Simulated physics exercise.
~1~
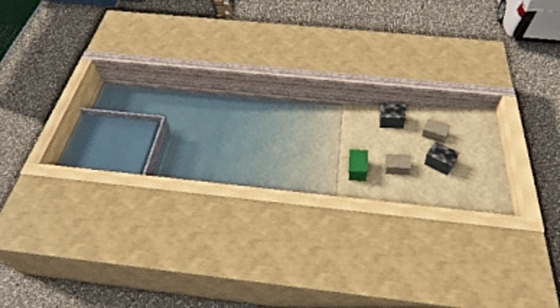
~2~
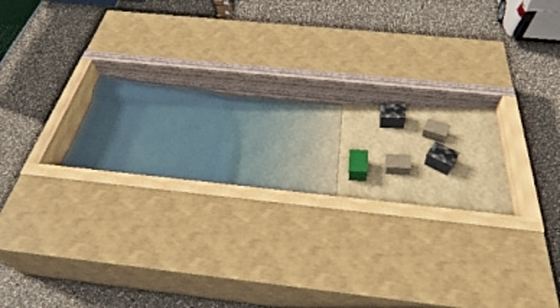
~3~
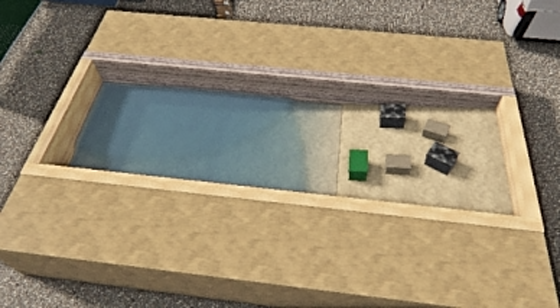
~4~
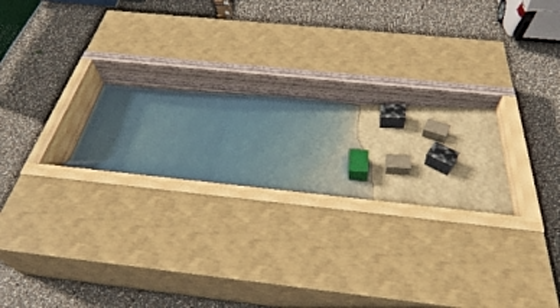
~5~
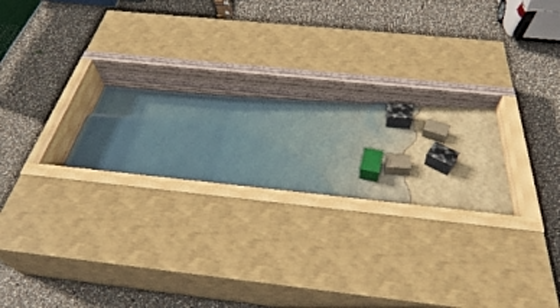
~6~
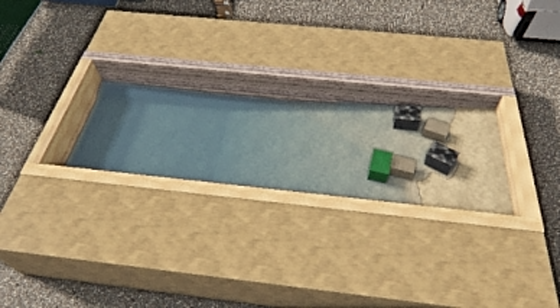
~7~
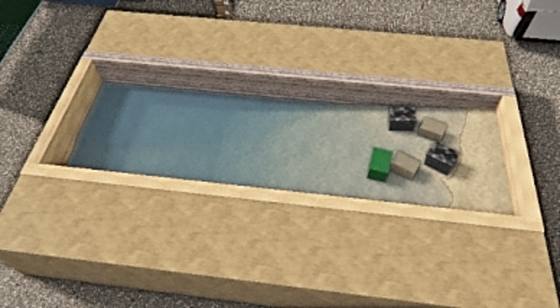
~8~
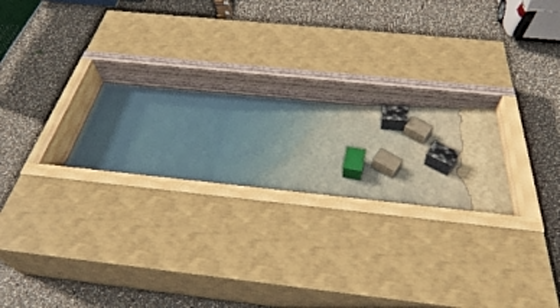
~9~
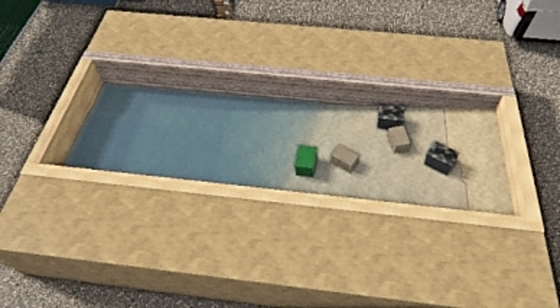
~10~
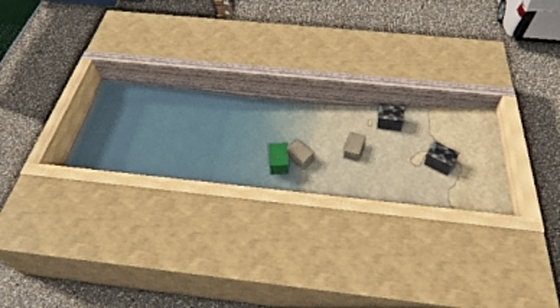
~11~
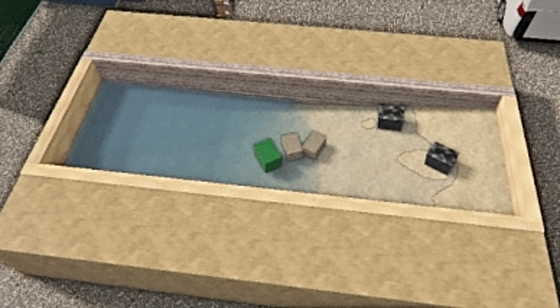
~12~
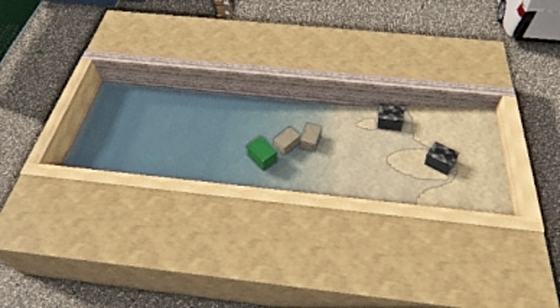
A long, shallow tray with pale sandy borders is seen from above at a slant, with blue water at its left and bare sand rising to the right, where a green chest, two tan boxes and two dark ones sit. The walled-off corner of water at the far left is released, and the water spreads rightward up the sand. It reaches the boxes and nudges the green chest and the upper dark one slightly right. As the water draws back, the green chest and both tan boxes slide left. They end clustered near mid-tray, the green chest afloat, while the two dark boxes remain on the sand at the right.
